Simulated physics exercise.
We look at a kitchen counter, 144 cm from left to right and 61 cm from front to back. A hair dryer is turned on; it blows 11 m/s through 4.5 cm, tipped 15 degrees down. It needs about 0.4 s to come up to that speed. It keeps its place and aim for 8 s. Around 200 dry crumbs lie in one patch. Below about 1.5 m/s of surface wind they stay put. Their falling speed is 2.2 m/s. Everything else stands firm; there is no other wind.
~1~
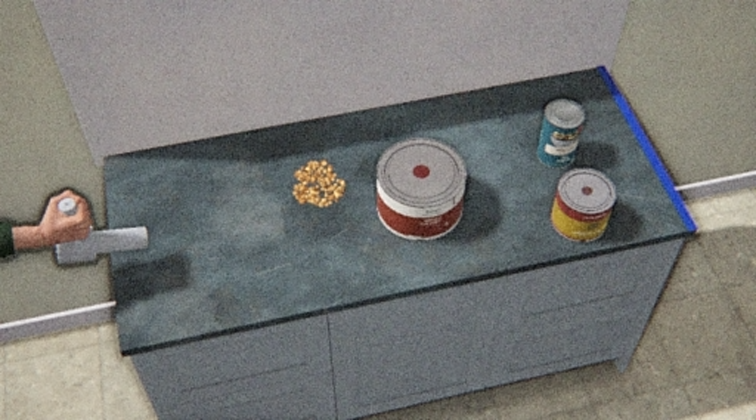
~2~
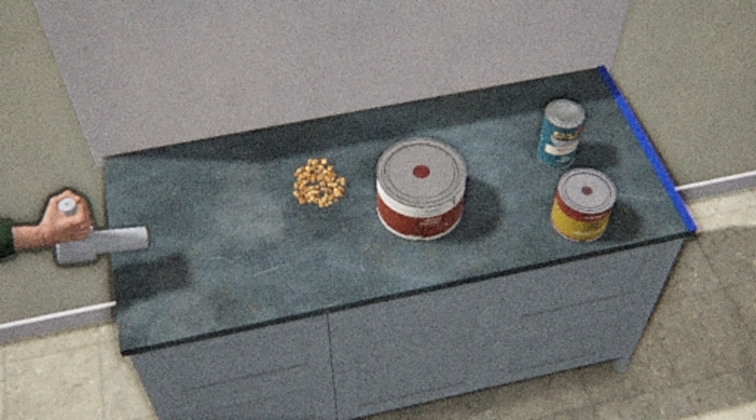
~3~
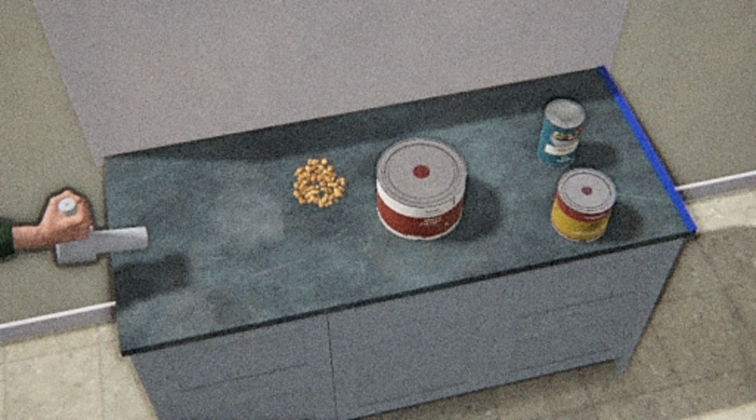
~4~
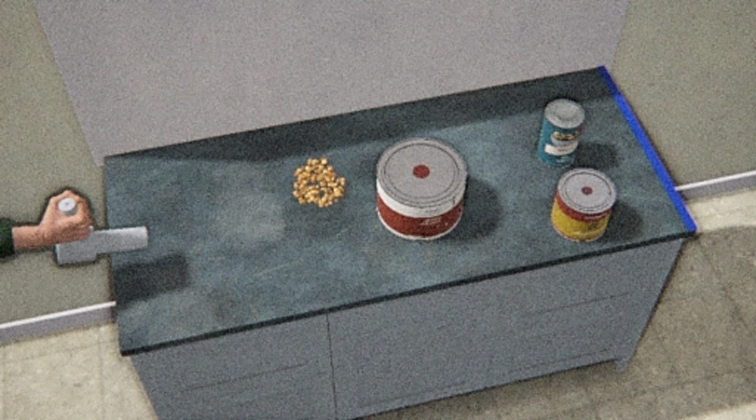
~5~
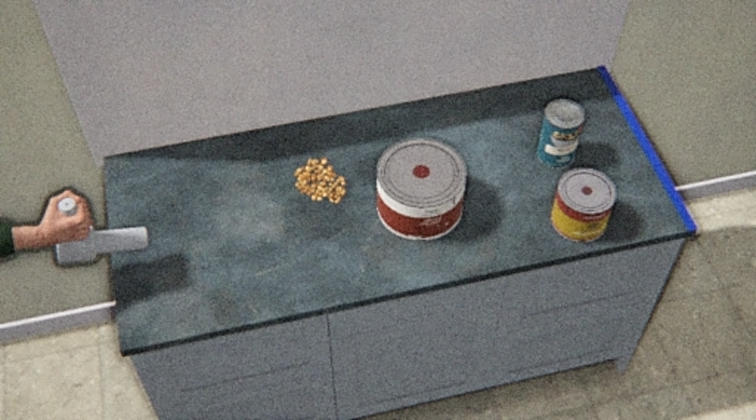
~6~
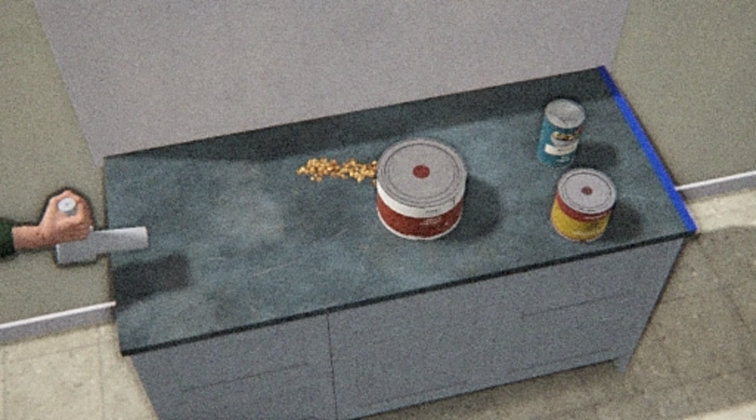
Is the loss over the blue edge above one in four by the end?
More than a quarter over the blue edge: Yes.
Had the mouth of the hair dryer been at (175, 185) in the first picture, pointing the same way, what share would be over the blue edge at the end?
Then about 40 %.
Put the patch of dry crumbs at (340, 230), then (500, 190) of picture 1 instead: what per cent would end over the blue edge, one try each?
In turn about 15 %, 0 %.
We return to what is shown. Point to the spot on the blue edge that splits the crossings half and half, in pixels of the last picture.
Around (613, 80).
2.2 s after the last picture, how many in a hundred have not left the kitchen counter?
Near 2 %.
Then, 1.2 s after the last picture the count stands so, 85 % are over the blue edge; the middle of those still in play is near (572, 73).
Then, 2.2 s after the last picture the count stands so, 98 % are over the blue edge.
Then, 4.0 s after the last picture the count stands so, 99 % are over the blue edge.
Then, 7.6 s after the last picture, at the end, 100 % are over the blue edge.
